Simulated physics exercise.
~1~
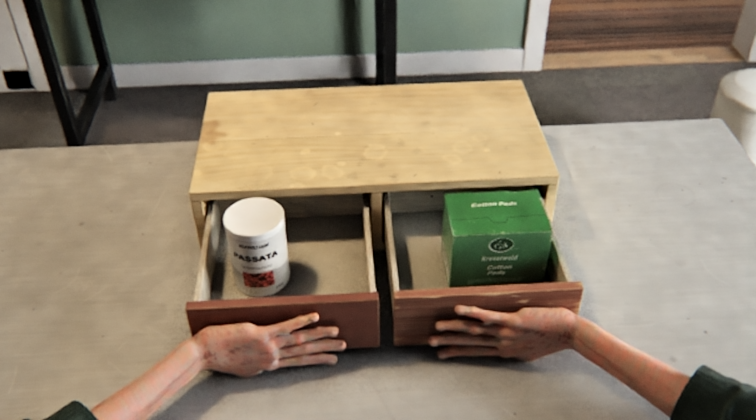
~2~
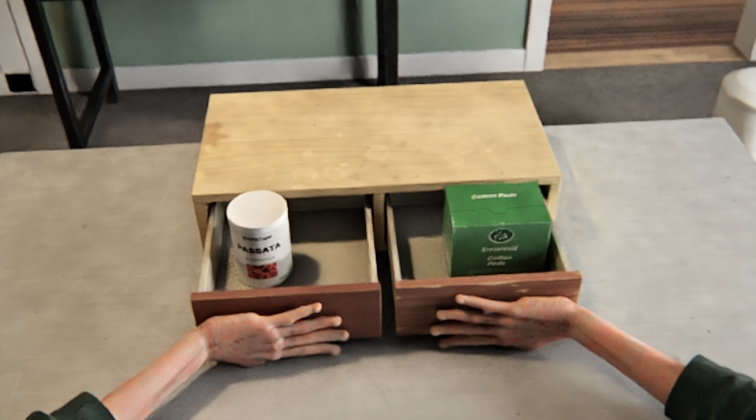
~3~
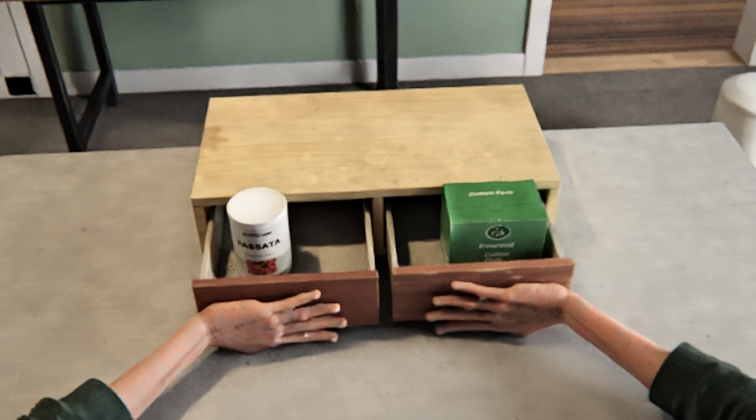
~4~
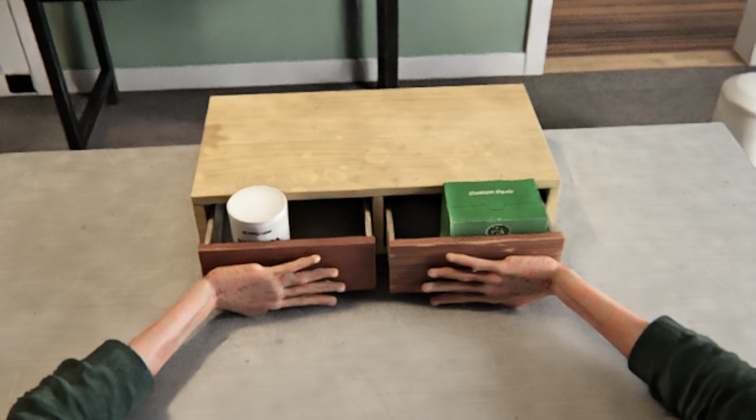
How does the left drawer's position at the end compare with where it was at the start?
At the start the left drawer is pulled well out of the chest, and by the end it sits further in but is still ajar.
